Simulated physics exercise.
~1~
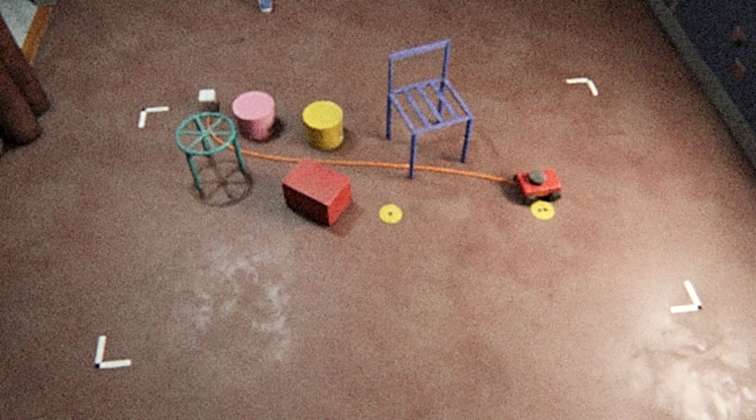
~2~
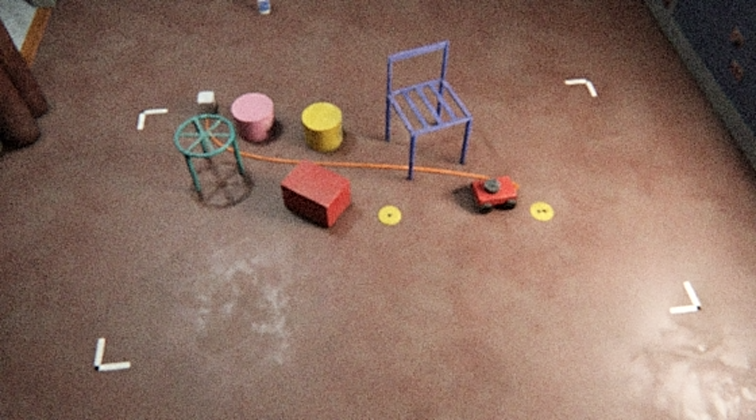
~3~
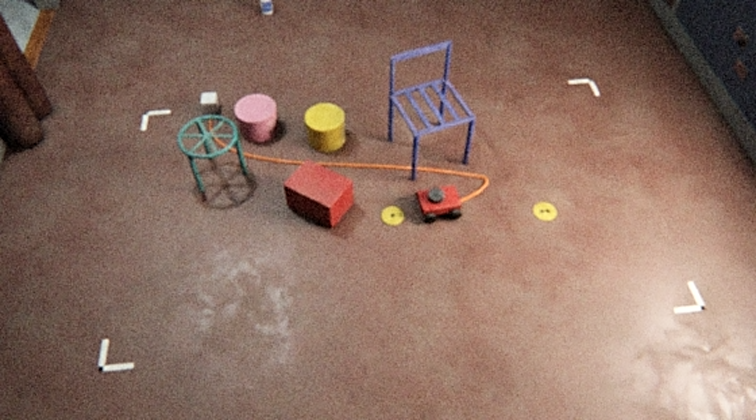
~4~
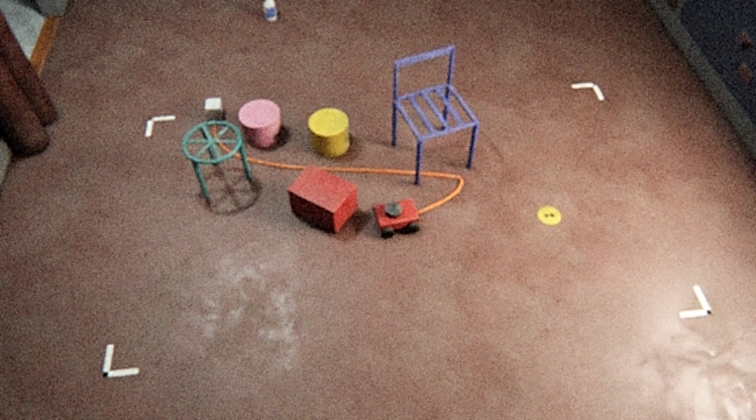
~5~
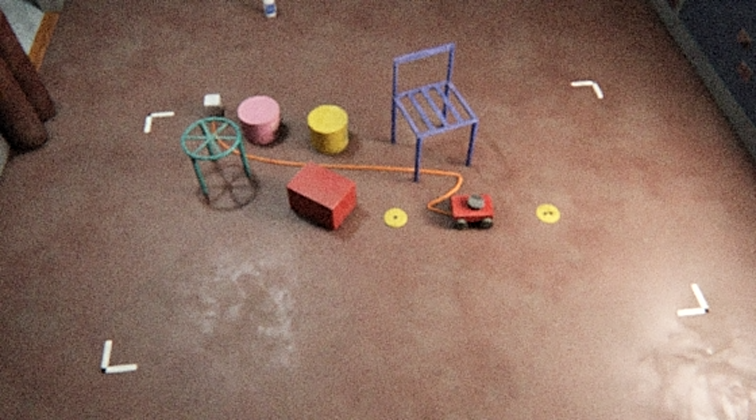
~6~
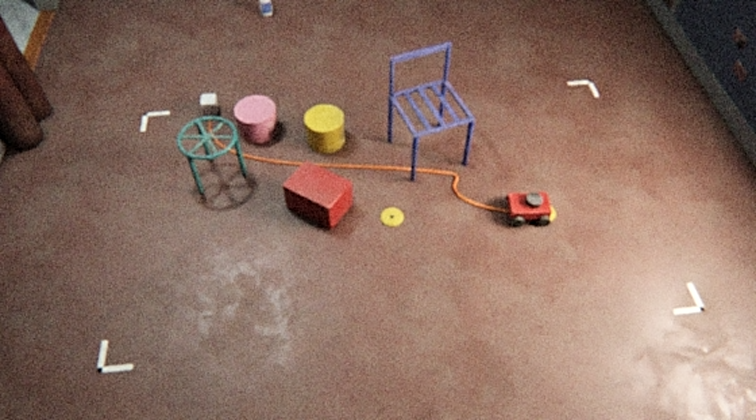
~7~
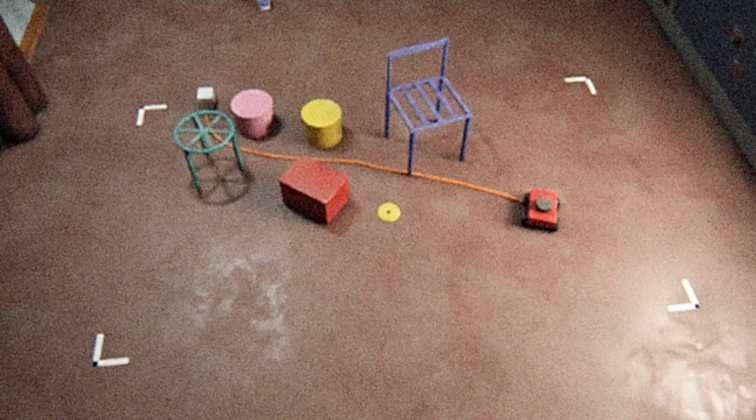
On a brown floor, a small red cart trailing an orange cord rolls left toward a crate, then returns right, furniture staying put.
